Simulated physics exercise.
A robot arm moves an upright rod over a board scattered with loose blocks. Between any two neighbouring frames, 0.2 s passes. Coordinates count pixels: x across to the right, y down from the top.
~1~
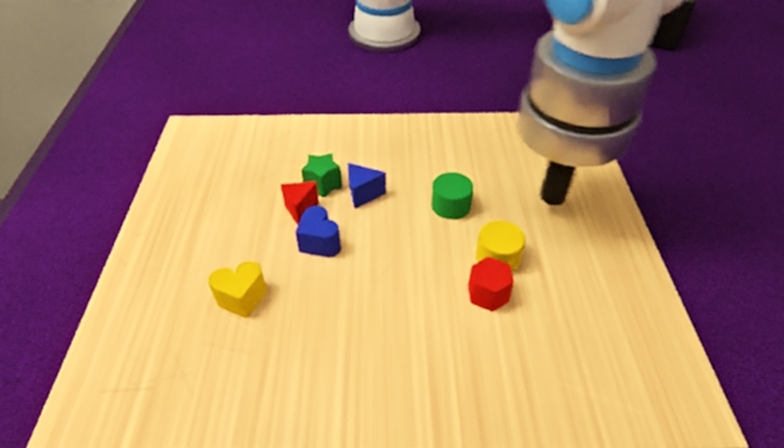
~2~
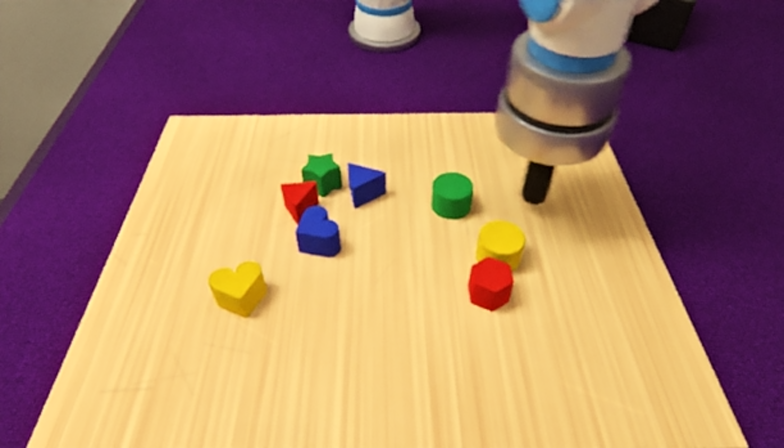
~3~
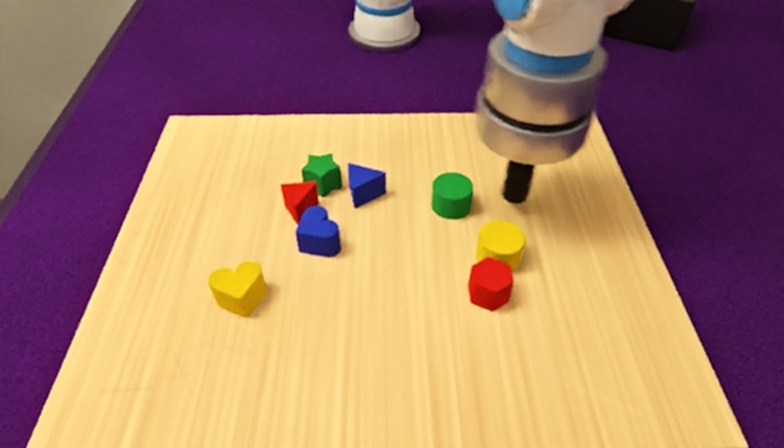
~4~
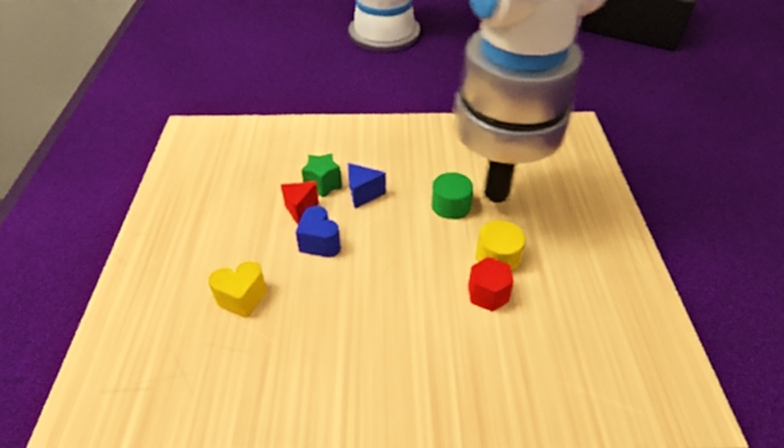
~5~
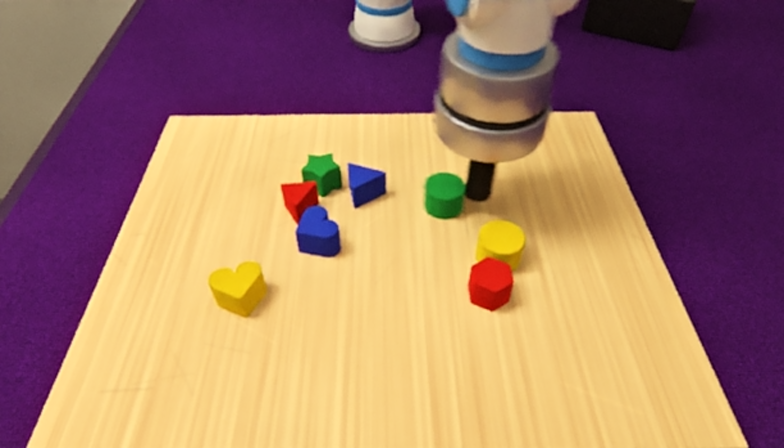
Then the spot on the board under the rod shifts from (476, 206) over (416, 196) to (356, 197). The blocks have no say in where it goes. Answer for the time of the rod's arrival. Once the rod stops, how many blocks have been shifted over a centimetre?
Moved: 3 or more.
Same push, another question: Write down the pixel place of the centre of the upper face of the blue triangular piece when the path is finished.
By then it is at (334, 167).
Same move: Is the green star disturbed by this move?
It is no longer where it was.
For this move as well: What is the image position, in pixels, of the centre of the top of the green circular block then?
Its top centre is at about (352, 200).
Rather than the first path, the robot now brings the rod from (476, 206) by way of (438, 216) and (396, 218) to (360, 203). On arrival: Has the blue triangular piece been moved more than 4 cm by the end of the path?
I'd say yes.
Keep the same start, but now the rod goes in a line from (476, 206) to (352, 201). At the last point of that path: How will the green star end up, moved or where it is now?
The green star is moved.
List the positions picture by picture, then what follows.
The first picture shows rod's lower end (552, 198); red triangular piece (298, 190); green star (320, 163); blue triangular piece (362, 174); green circular block (453, 185).
The second picture shows rod (533, 197); blocks still.
The third picture shows rod (514, 196); blocks still.
The fourth picture shows rod (496, 195); blocks still.
The fifth picture shows rod (478, 194); red triangular piece (298, 190); green star (320, 163); blue triangular piece (362, 174); green circular block (445, 184).
What follows on the original path. One third of the way, rod (436, 187); green circular block (405, 184).
Two thirds of the way, rod (395, 184); blue triangular piece (355, 172); green circular block (371, 191).
At the end, rod (355, 186); red triangular piece still; green star (302, 162); blue triangular piece (334, 167); green circular block (352, 200).
